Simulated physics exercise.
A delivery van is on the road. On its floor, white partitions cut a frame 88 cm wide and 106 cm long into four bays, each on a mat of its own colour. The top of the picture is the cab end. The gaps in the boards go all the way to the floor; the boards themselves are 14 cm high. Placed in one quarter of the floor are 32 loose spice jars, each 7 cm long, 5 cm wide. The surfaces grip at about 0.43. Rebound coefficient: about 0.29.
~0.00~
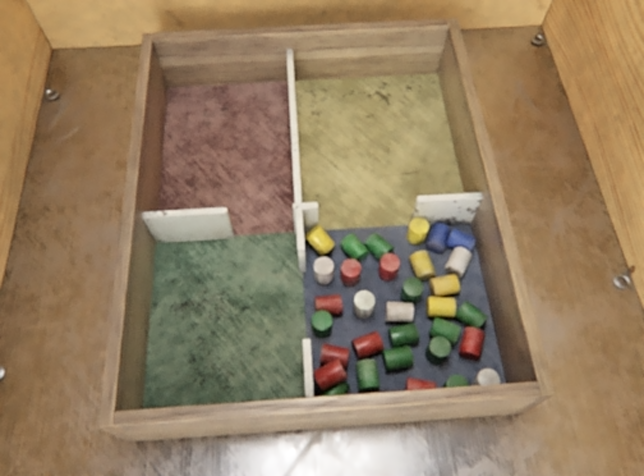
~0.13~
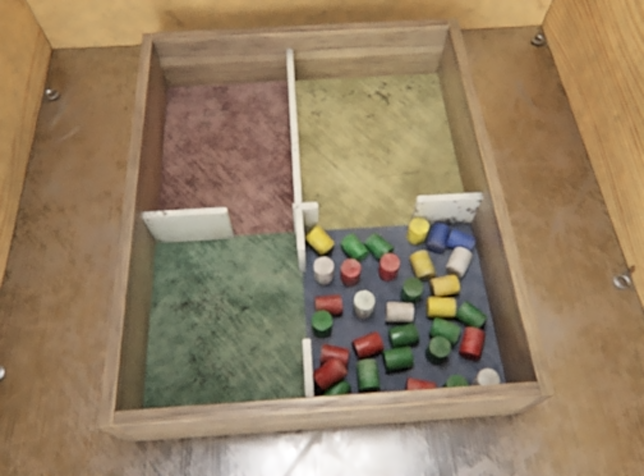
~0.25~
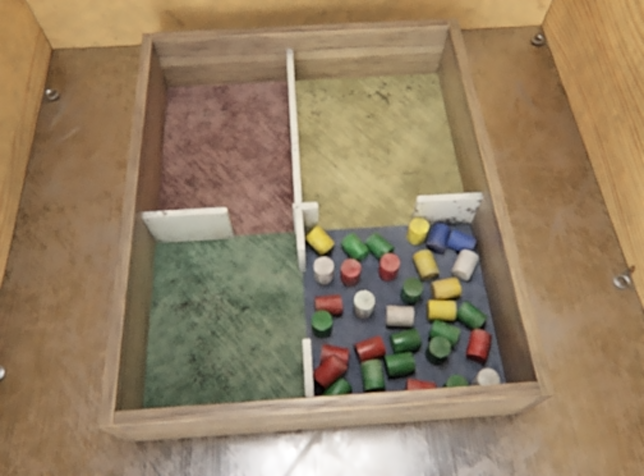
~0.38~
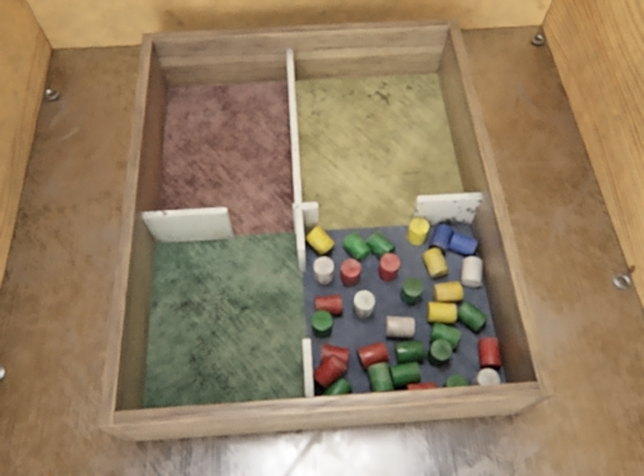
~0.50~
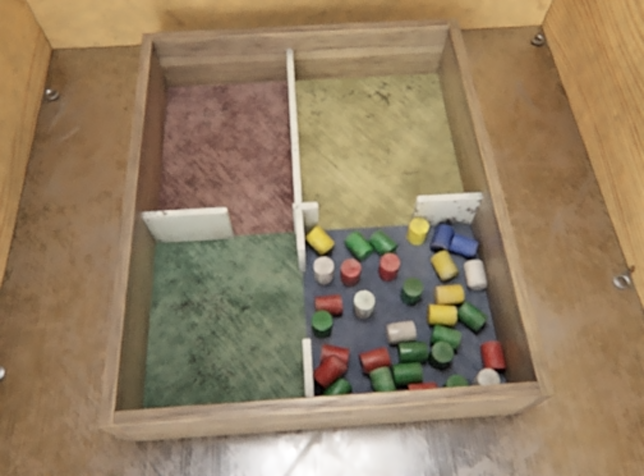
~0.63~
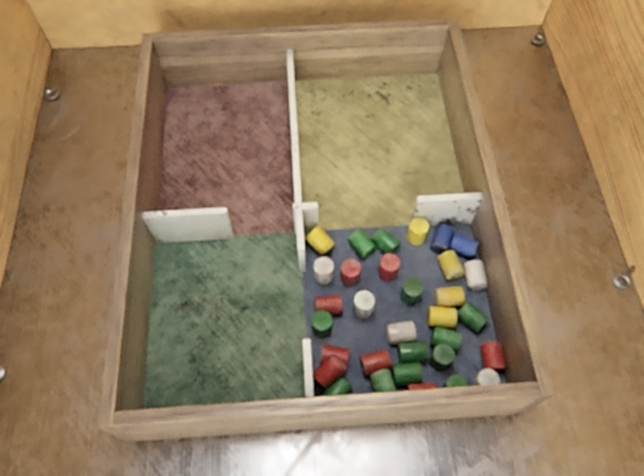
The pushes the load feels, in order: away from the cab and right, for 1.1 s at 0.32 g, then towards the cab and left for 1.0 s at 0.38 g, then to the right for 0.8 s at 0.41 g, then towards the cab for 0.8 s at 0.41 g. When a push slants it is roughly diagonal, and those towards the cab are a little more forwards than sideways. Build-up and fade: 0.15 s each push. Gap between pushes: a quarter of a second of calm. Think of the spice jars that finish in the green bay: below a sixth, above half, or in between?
In the green bay you should find short of one sixth of the load.
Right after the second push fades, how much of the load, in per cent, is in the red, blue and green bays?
By that time it's red at 0 percent, blue at 80 percent and green at 10 percent.
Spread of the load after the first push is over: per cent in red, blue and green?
Red 0, blue 100, green 0 per cent.
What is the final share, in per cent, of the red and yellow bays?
Red 0 %, yellow 30 %.
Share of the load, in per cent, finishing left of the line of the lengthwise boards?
That works out to roughly 0 percent.
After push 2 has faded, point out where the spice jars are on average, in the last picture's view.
On average, close to pixel (382, 278).
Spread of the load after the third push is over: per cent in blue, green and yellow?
Blue 80, green 0, yellow 10 %.
After push 1 (1.34 s), 32 in the blue bay.
After push 2 (2.59 s), 26 in the blue bay, 2 in the green bay and 4 in the yellow bay.
After push 3 (3.64 s), 27 in the blue bay, 1 in the green bay and 4 in the yellow bay.
After push 4 (4.69 s), 22 in the blue bay, 1 in the green bay and 9 in the yellow bay.
Outcome (at 5.04 s), 22 in the blue bay, 1 in the green bay and 9 in the yellow bay. Asked share, 1 of 32, 3 per cent.
